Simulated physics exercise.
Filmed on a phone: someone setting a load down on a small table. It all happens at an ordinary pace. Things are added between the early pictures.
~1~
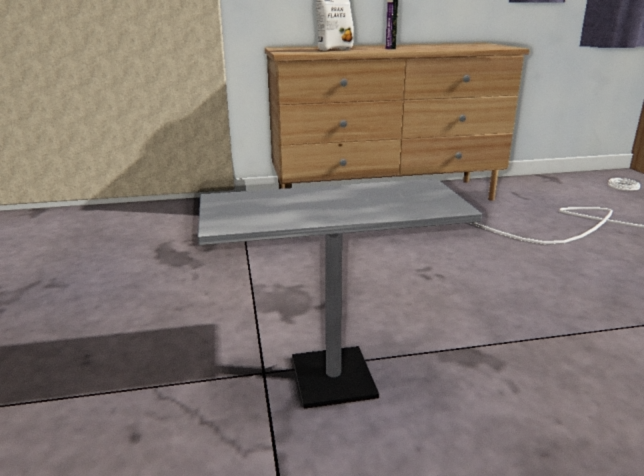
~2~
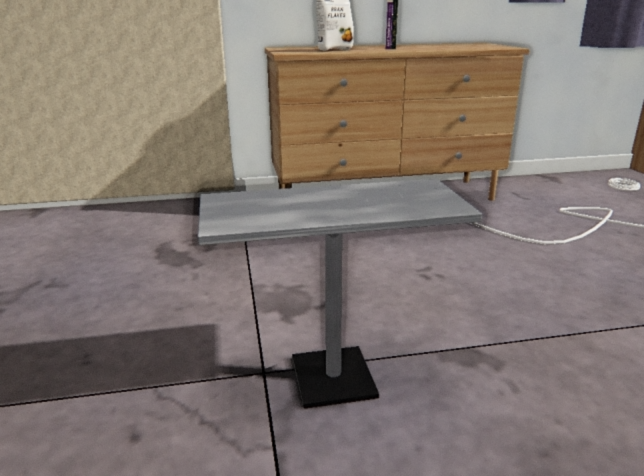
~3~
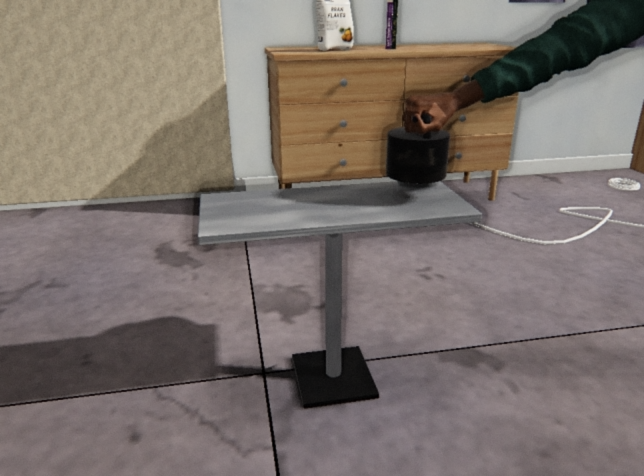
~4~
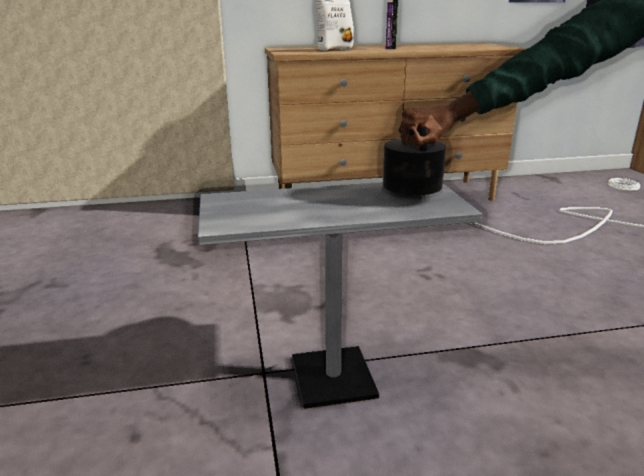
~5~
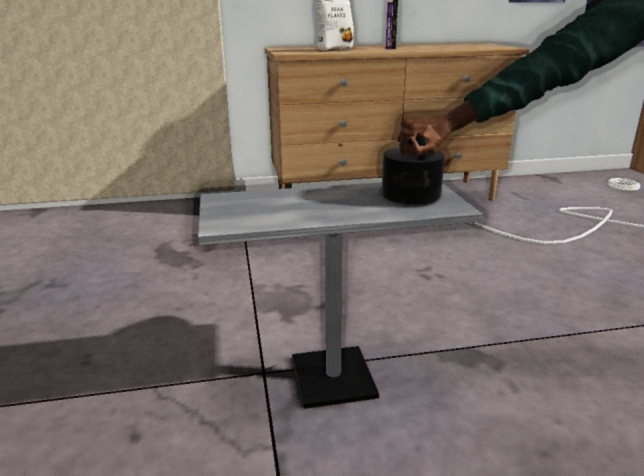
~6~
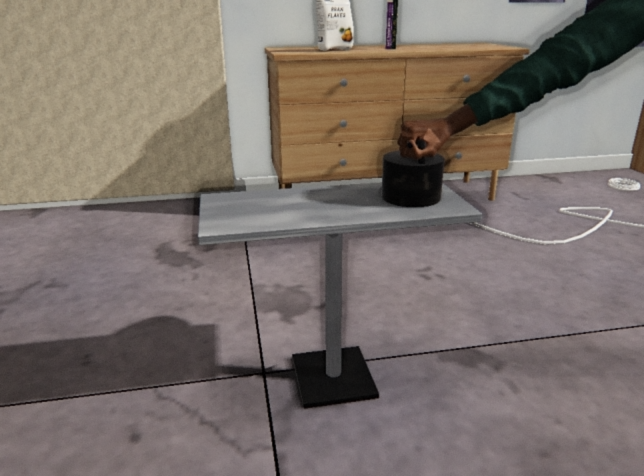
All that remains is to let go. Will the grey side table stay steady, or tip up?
The grey side table goes over.
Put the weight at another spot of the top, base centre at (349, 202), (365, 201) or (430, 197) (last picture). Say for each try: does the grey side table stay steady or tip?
In that order, it does not tip; keeps steady; overbalances.
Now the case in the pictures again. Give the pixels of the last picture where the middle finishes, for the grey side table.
Its middle is close to (528, 266).
Then, 0.74 s past the last view, grey side table leaning 30° off how it started near (436, 206).
Finally, the grey side table overbalances, near (528, 266).
